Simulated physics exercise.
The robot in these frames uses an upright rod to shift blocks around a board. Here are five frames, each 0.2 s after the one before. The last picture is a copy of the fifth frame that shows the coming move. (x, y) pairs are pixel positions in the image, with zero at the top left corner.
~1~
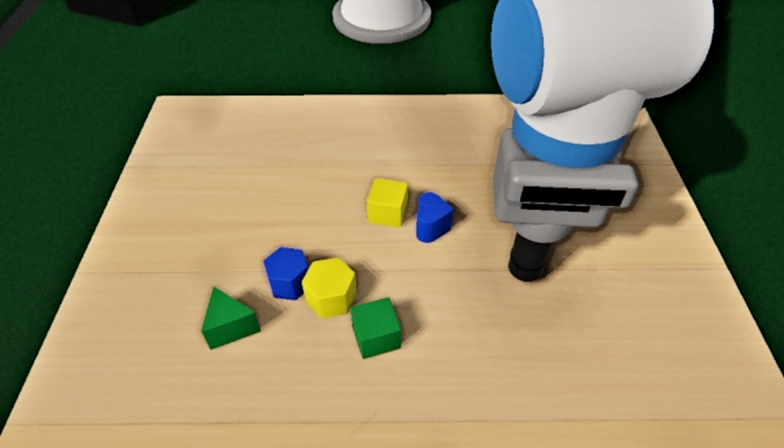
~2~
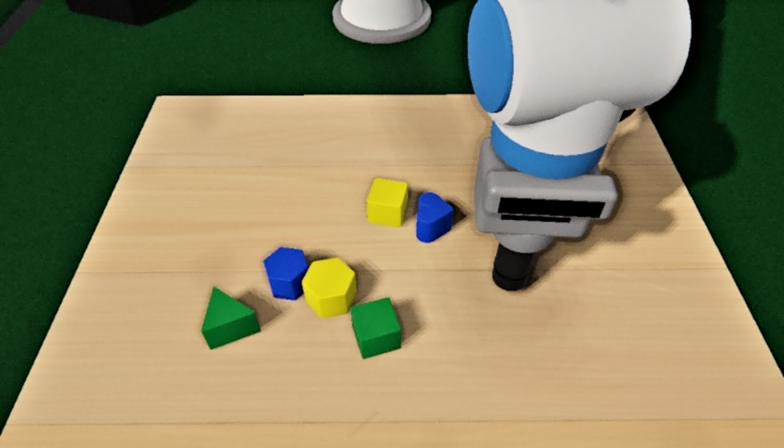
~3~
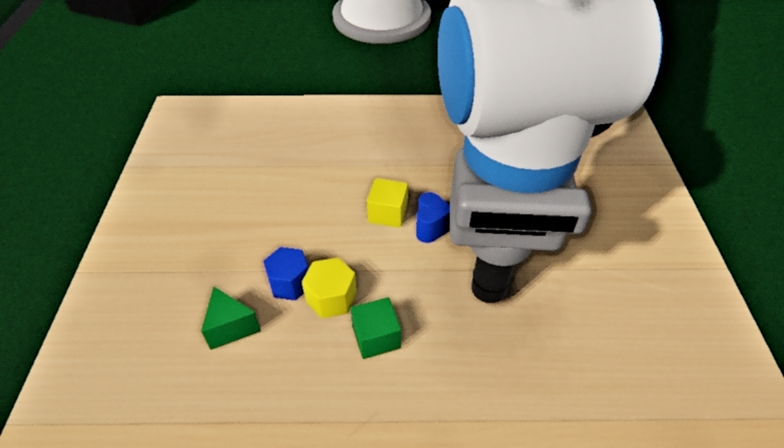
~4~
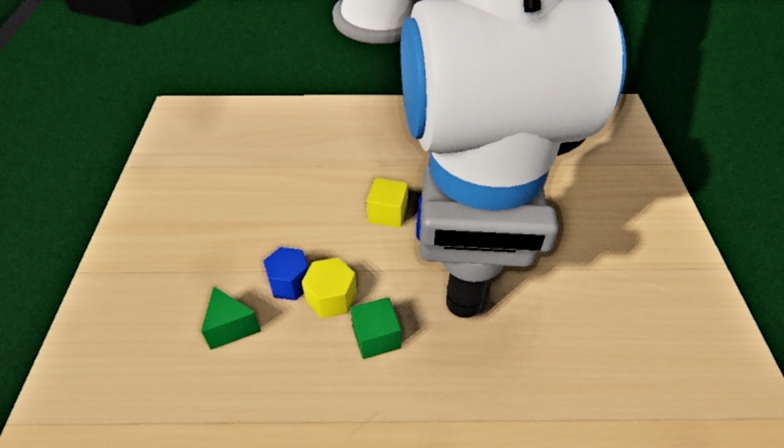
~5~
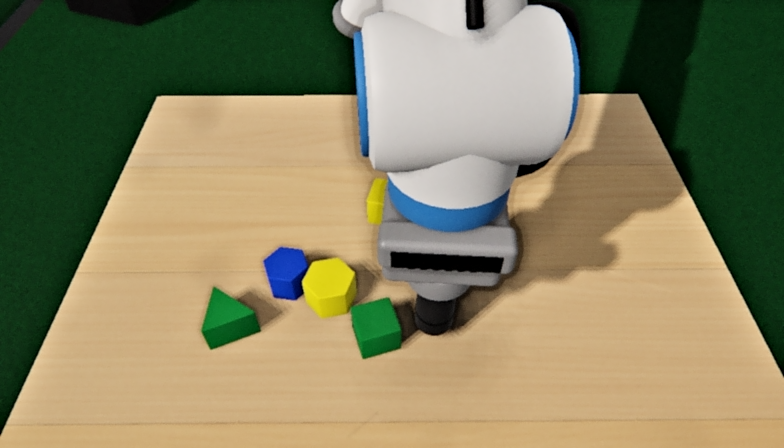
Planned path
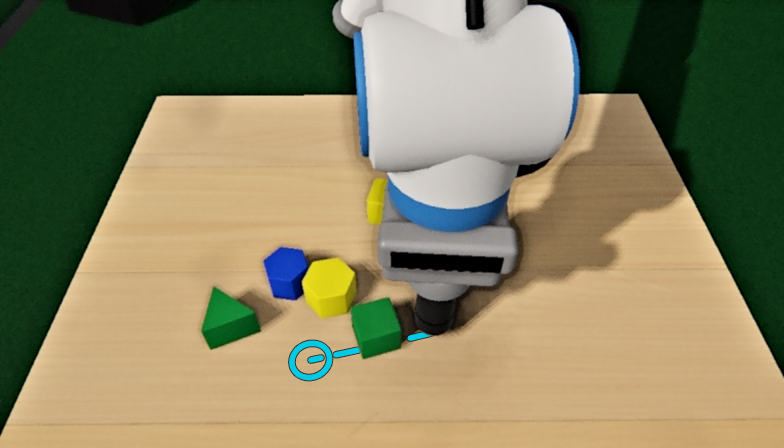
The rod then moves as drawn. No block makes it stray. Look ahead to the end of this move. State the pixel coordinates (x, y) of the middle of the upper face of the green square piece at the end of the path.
It sits at (281, 316).
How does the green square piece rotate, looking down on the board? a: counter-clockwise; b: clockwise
My pick is b.
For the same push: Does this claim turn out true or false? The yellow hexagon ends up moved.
False.
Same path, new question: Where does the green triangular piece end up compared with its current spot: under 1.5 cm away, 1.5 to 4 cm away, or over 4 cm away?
My estimate: Under 1.5 cm.
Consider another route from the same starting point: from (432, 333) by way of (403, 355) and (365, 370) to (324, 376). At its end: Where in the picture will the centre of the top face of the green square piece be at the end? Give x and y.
At roughly (341, 318).
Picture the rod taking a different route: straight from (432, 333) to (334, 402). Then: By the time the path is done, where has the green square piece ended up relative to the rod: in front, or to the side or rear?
It slips away.
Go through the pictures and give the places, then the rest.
The first frame shows rod tip at (525, 269); block tops, green triangular piece at (223, 309); yellow hexagon at (329, 277); green square piece at (376, 318).
The second frame shows rod at (509, 278); blocks unchanged.
The third frame shows rod at (489, 290); blocks unchanged.
The fourth frame shows rod at (464, 304); blocks unchanged.
The fifth frame shows rod at (434, 321); green triangular piece at (223, 309); yellow hexagon at (329, 277); green square piece at (376, 318).
Path on the board, straight from (432, 333) to (311, 360).
What follows on the original path. One third of the way, rod at (390, 331); green square piece at (351, 318), turned 25° clockwise.
Two thirds of the way, rod at (350, 340); green square piece at (313, 319), turned 45° clockwise.
At the end, rod at (308, 349); green triangular piece in place; yellow hexagon in place; green square piece at (281, 316), turned 70° clockwise.
